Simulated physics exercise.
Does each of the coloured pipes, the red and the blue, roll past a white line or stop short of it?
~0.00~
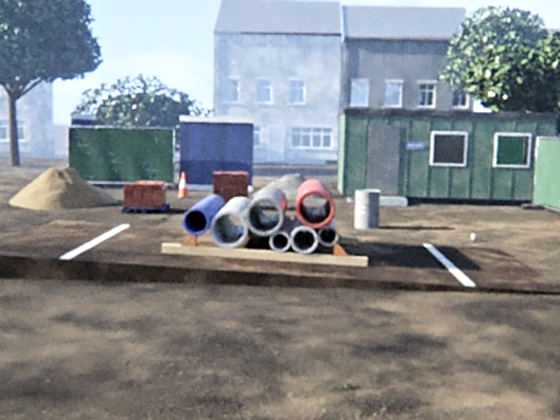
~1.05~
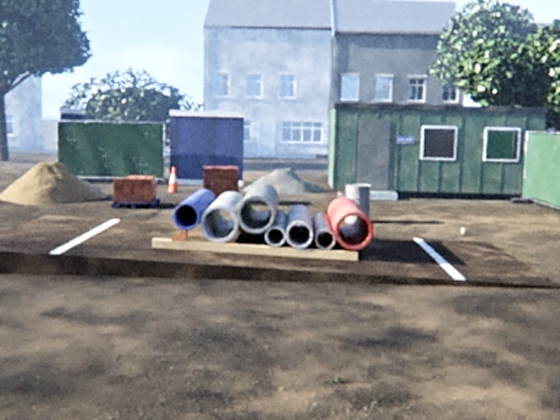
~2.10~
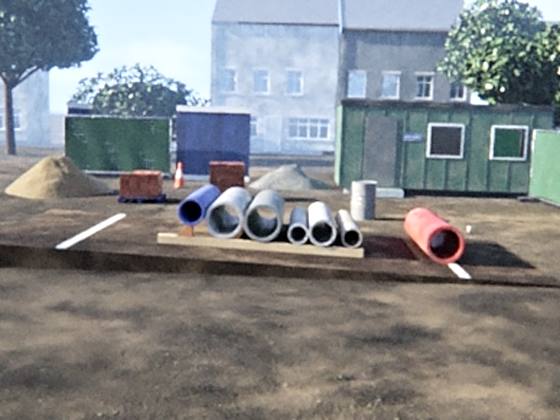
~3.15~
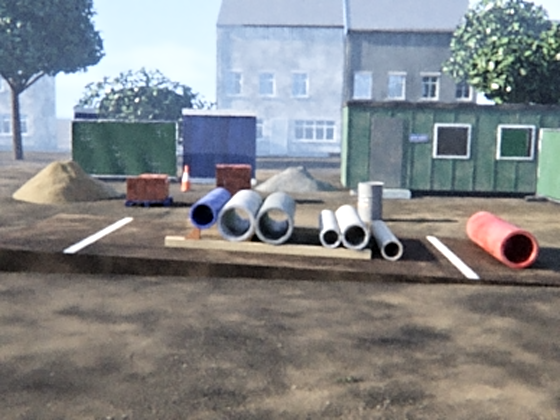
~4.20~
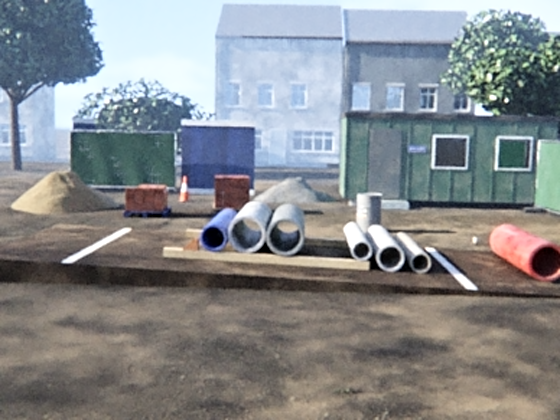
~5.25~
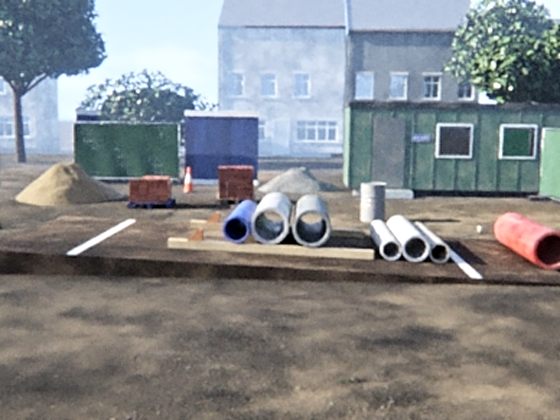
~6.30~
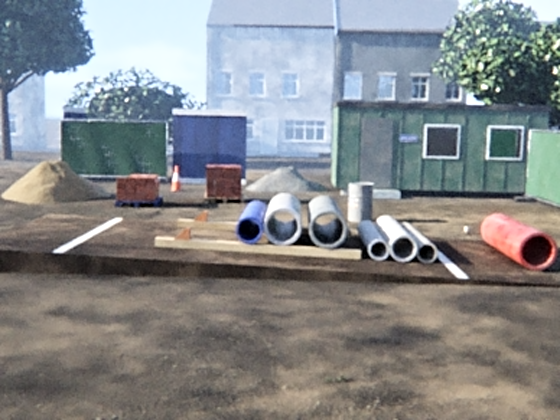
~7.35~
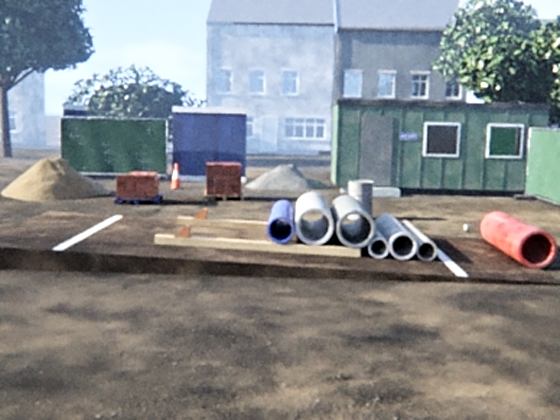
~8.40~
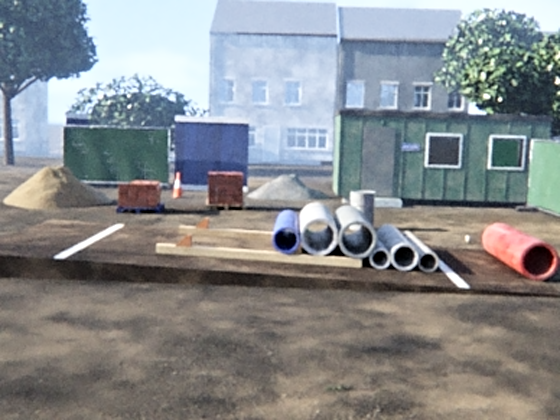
The red pipe rolls past the white line on the right. The blue pipe stops short of it, still resting on the timbers.
